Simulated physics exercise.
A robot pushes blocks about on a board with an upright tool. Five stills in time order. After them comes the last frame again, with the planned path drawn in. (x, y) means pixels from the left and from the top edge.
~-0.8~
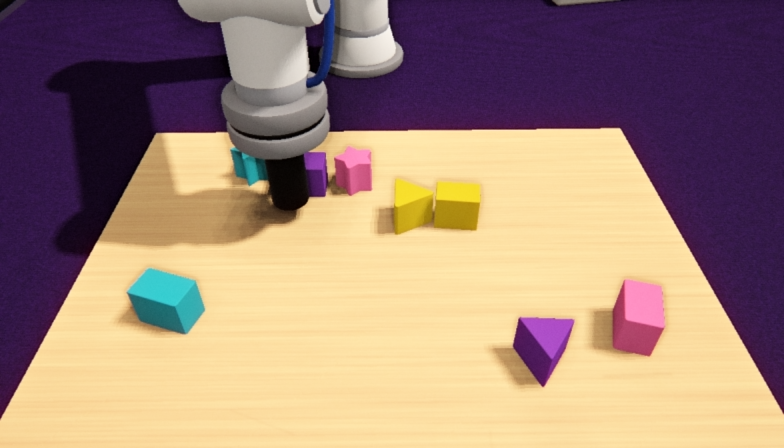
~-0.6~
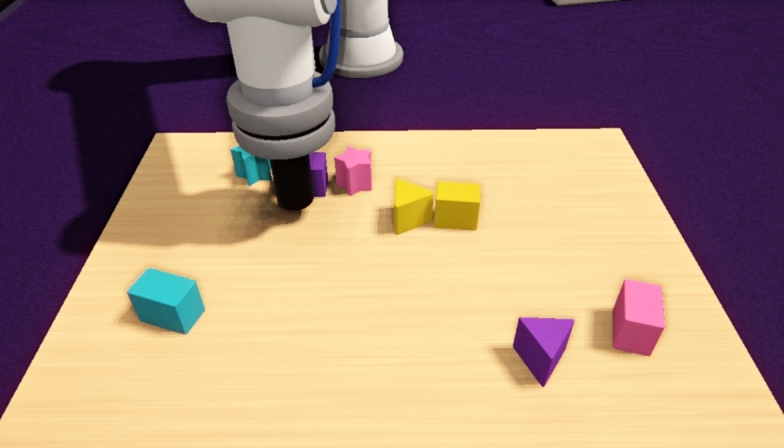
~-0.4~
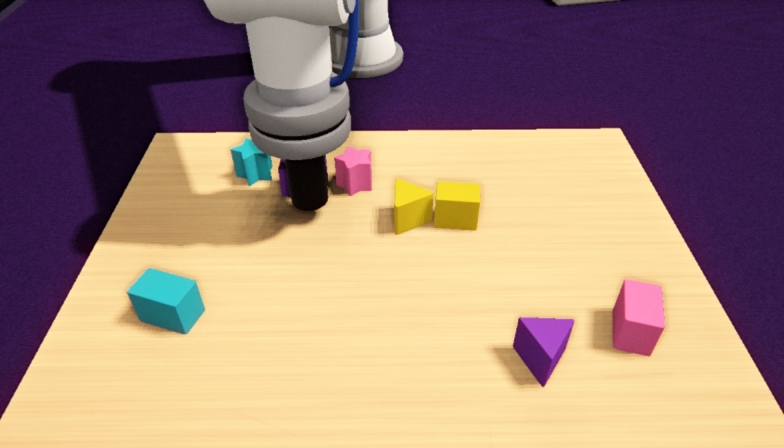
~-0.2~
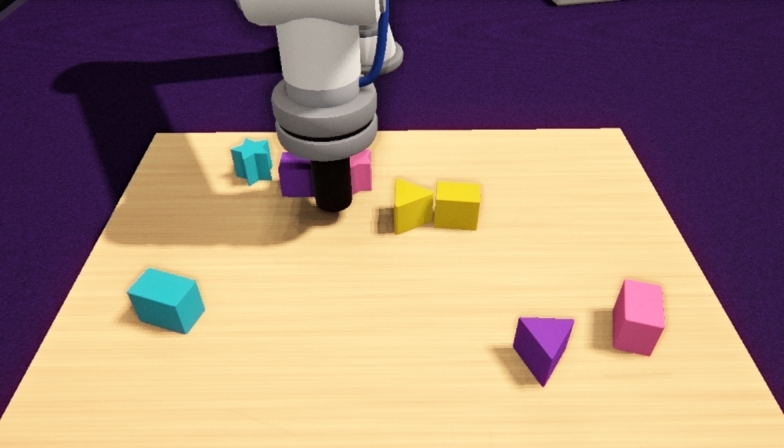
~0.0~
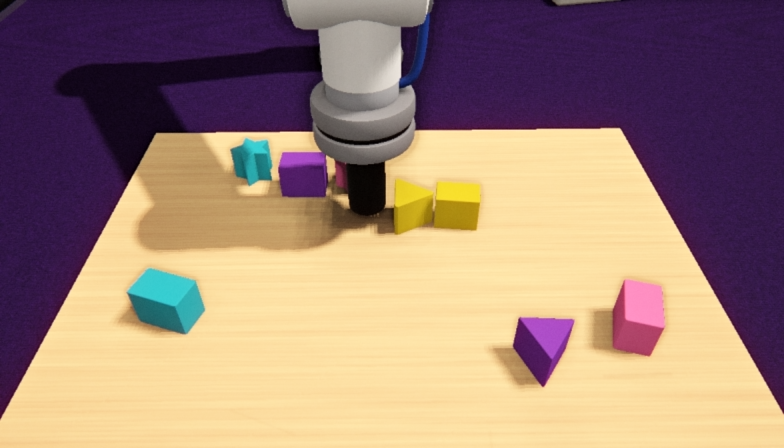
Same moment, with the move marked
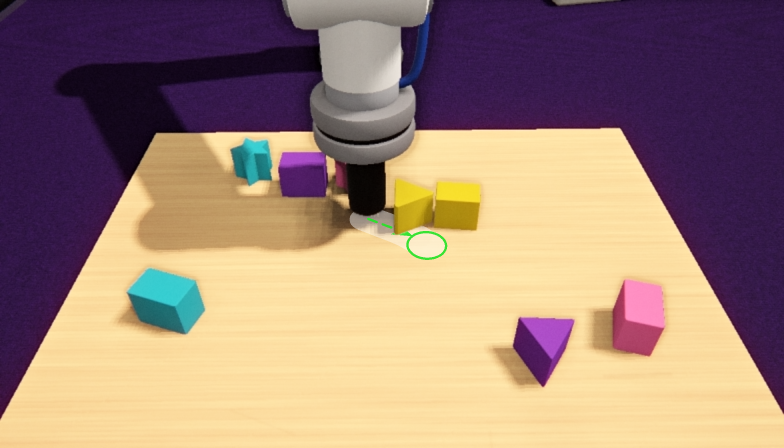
A robot arm with a black upright tool starts near the back left of a wooden board, in front of a purple block. It slides right past the purple block and across the pink star, ending just left of the yellow triangular block, while all the blocks stay still.
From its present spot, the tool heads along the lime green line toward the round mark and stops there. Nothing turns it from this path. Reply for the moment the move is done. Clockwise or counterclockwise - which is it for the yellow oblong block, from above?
It twists clockwise.
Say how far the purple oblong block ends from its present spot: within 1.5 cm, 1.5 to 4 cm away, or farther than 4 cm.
Its final spot will lie within 1.5 cm of the current one.
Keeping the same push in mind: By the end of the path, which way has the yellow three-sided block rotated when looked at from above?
Viewed from above, counterclockwise.
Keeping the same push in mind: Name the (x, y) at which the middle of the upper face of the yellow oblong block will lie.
The middle of the upper face of the yellow oblong block will lie at about (477, 187) in the picture.
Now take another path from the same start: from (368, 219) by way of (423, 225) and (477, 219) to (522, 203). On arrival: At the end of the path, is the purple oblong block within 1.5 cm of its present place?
I expect so.
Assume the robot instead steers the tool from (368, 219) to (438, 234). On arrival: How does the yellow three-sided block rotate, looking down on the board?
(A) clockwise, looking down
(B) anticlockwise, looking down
I'll go with B - anticlockwise, looking down.
The drawn path runs from (368, 219) through (398, 230) to (427, 245).
On the path given first. Halfway along, tool (399, 217); yellow three-sided block (430, 193), turned 40° anticlockwise; yellow oblong block (473, 188), turned 20° clockwise.
At the end, tool (427, 231); purple oblong block not moved; pink star block not moved; yellow three-sided block (436, 192), turned 50° anticlockwise; yellow oblong block (477, 187), turned 20° clockwise.
